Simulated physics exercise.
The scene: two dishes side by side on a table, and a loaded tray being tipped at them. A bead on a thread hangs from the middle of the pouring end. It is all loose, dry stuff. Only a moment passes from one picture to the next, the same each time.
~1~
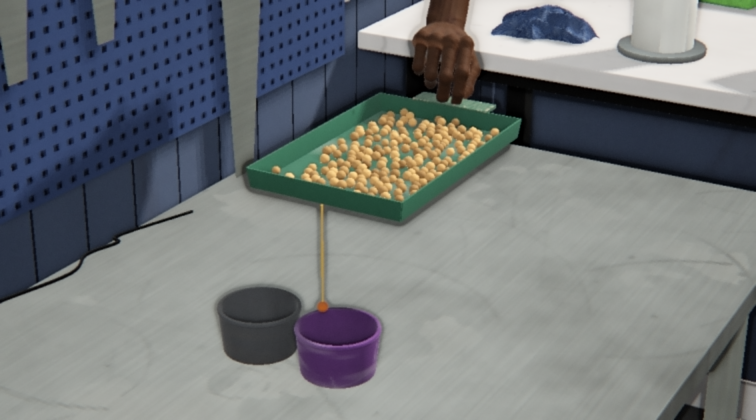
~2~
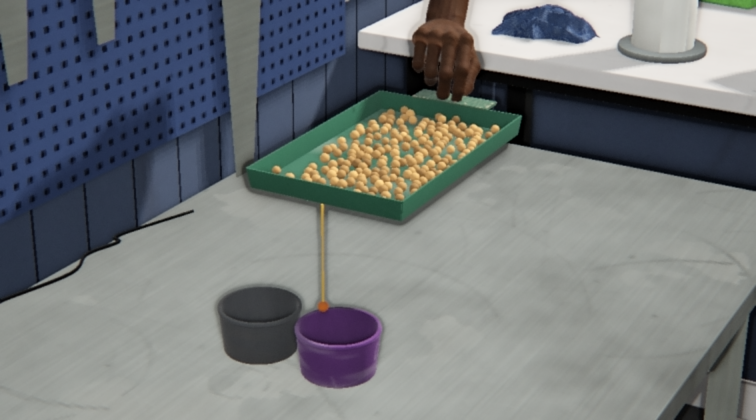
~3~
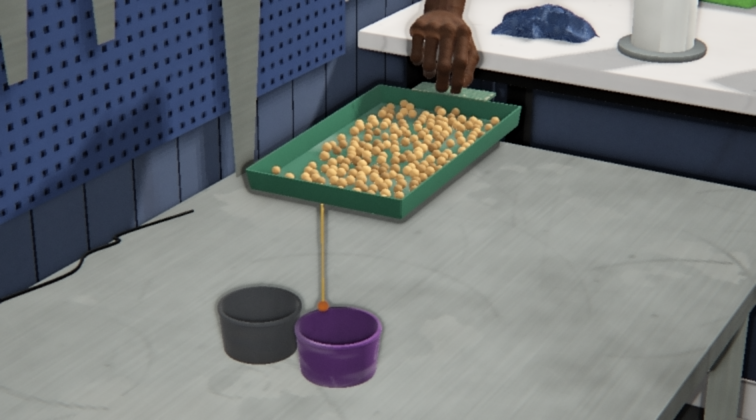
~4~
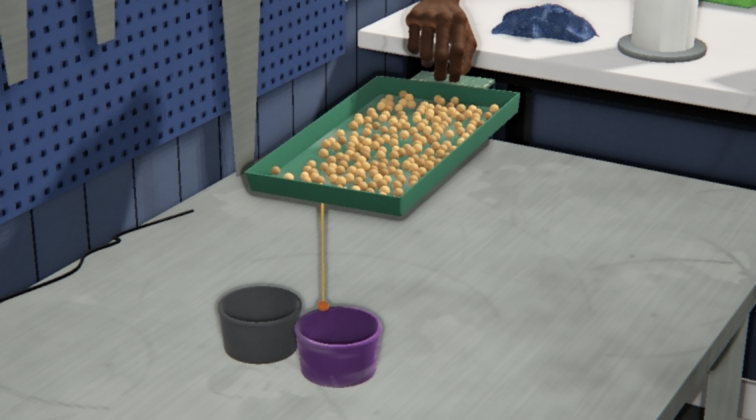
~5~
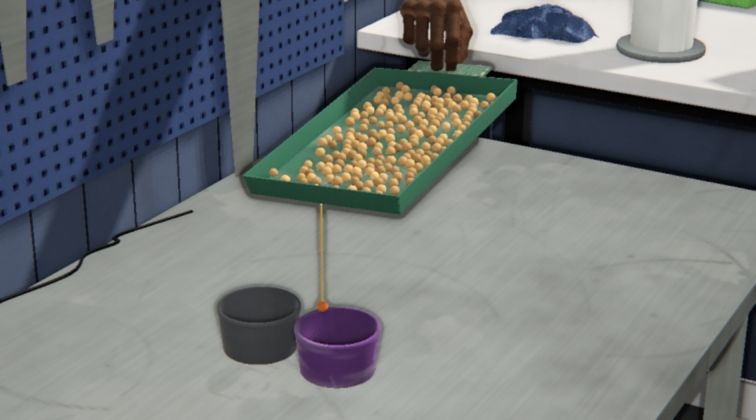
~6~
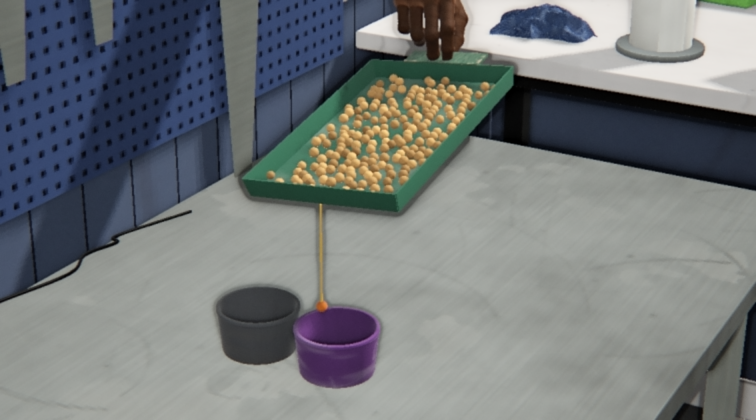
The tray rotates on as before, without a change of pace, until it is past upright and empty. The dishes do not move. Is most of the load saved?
Together they catch over half.
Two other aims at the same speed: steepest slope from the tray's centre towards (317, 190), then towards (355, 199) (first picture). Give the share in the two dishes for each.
Near 20 % and 0 %.
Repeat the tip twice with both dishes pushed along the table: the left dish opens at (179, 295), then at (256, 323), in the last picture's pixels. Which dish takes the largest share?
First the right dish, then the left one.
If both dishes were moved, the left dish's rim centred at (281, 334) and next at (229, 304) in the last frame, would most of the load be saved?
First the smaller part, then the larger part.
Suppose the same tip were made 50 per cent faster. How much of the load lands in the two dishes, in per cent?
Some 70 per cent.
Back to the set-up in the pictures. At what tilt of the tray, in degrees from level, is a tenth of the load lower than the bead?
At some 75 degrees.
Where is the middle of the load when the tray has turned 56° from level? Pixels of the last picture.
Roughly at (296, 153).
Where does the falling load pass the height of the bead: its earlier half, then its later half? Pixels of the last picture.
First near (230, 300), later near (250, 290).
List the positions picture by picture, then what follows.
In the first picture, corners of the pouring end at (250, 167) and (401, 201), level; middle of the load at (395, 155), round wooden beads; left dish at (237, 339); right dish at (316, 362); bead on its thread at (323, 307).
In the second picture, corners of the pouring end at (251, 167) and (401, 200), level; middle of the load at (395, 154).
In the third picture, corners of the pouring end at (250, 169) and (400, 198), tipped barely, lowest at the left corner; middle of the load at (395, 149).
In the fourth picture, corners of the pouring end at (249, 171) and (399, 196), tipped a little, lowest at the left corner; middle of the load at (394, 143).
In the fifth picture, corners of the pouring end at (248, 174) and (397, 194), tipped a little, lowest at the left corner; middle of the load at (390, 138).
In the sixth picture, corners of the pouring end at (246, 177) and (394, 192), tipped a little, lowest at the left corner; middle of the load at (384, 134), nearly all on the move; left dish at (236, 339); right dish at (315, 361).
Soon after the last picture, tray tipped steeply; nearly all on the tray; a stray few in the left dish; a stray few outside both; a stray few in the air.
A little later, tray tipped right over; about a quarter on the tray; about half in the left dish; about a quarter outside both; a small part in the air.
Later still, tray tipped past a quarter turn; most in the left dish; about a quarter outside both.
By the end, tray tipped past a quarter turn; none in the right dish; most in the left dish; about a quarter outside both.
